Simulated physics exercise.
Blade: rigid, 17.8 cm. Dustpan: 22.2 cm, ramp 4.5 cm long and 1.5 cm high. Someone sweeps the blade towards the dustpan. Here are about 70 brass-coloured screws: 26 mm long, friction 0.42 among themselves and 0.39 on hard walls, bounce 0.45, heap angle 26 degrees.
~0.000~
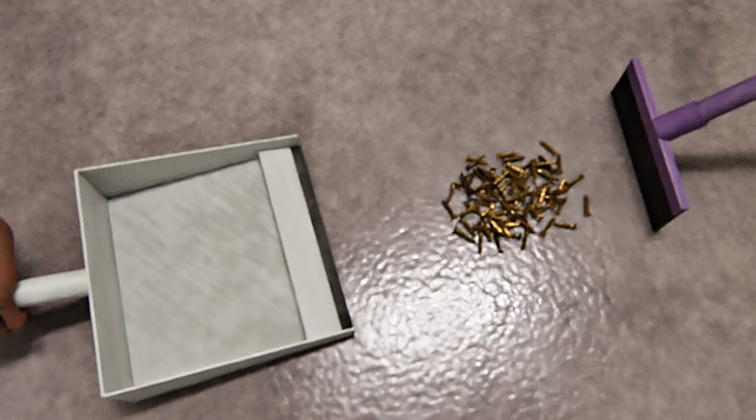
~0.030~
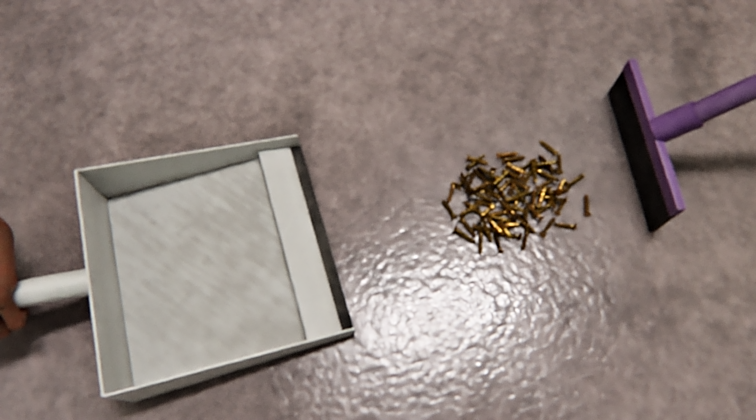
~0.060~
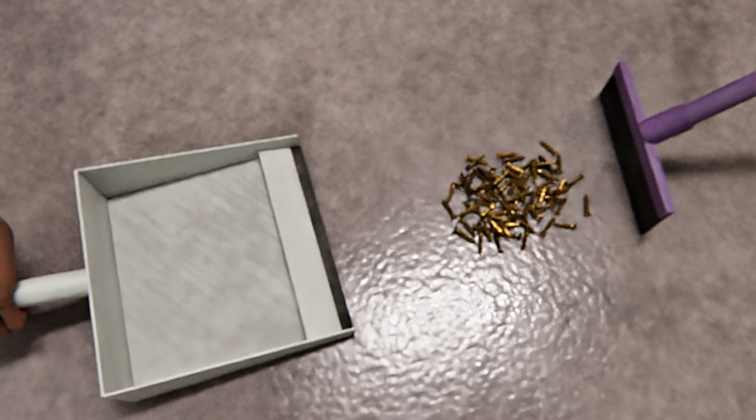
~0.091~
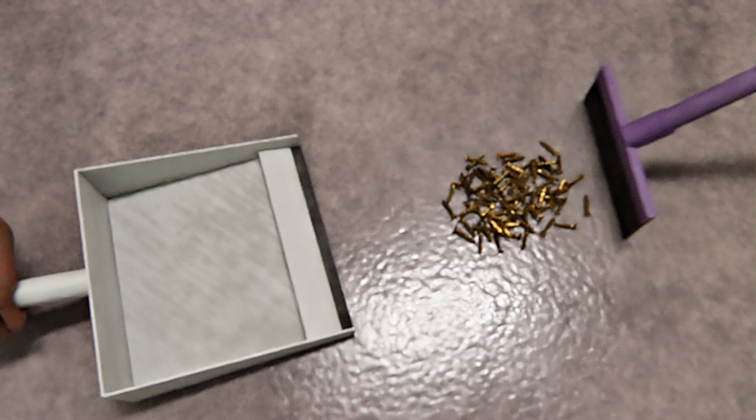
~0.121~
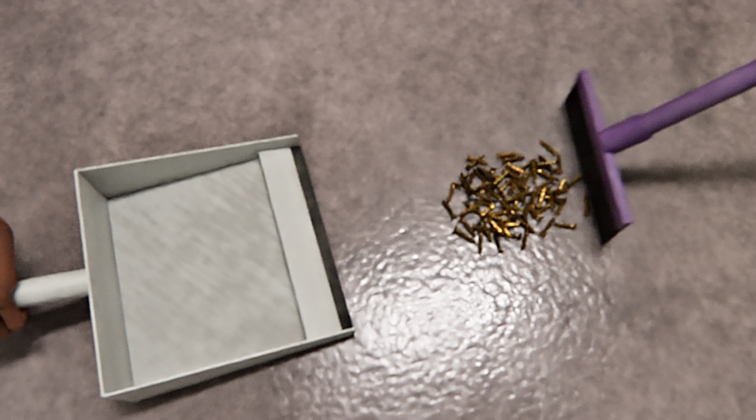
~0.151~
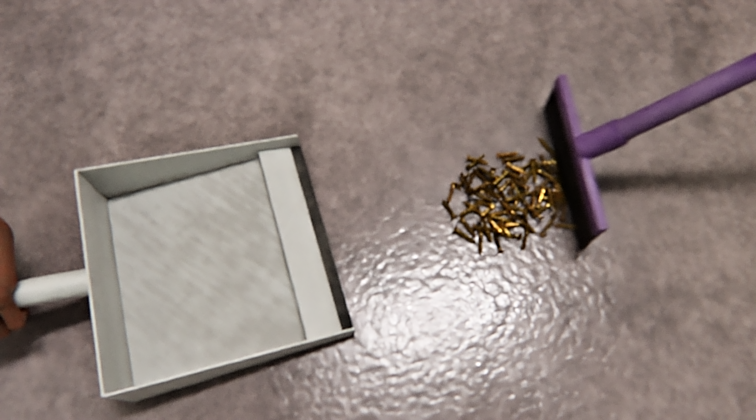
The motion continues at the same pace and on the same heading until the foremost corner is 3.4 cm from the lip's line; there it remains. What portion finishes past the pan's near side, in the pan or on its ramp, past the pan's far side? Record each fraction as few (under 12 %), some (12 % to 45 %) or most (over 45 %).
Recorded: Past the pan's near side few; in the pan or on its ramp some; past the pan's far side few.
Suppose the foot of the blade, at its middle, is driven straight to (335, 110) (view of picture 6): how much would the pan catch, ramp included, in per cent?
Close to 5 in a hundred.
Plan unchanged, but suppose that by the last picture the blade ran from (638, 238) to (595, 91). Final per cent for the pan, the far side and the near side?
Pan: 0, far side: 0, near side: 5.
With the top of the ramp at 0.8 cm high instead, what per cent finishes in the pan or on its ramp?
I'd put it near 25 per cent, ramp counted.
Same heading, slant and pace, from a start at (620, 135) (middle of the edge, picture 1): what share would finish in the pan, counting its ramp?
Something close to 20 percent.
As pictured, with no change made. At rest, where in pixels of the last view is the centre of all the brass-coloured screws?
I'd put it at about (335, 230).
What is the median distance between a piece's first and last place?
That distance is close to 20 cm.
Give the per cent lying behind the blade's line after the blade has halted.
Some 5 percent, give or take.
After 0.29 s, middle of the blade 15 cm from the lip; 0 % over the lip, far side 0 %, near side 0 %.
After 0.38 s, middle of the blade 8 cm from the lip; 0 % over the lip, far side 0 %, near side 0 %.
After 0.61 s, middle of the blade 5 cm from the lip; 20 % over the lip, far side 0 %, near side 0 %.
By 1.5 s all is still; near side 0 %, pan 20 %, far side 0 %, in front of the lip or behind the blade 80 %.
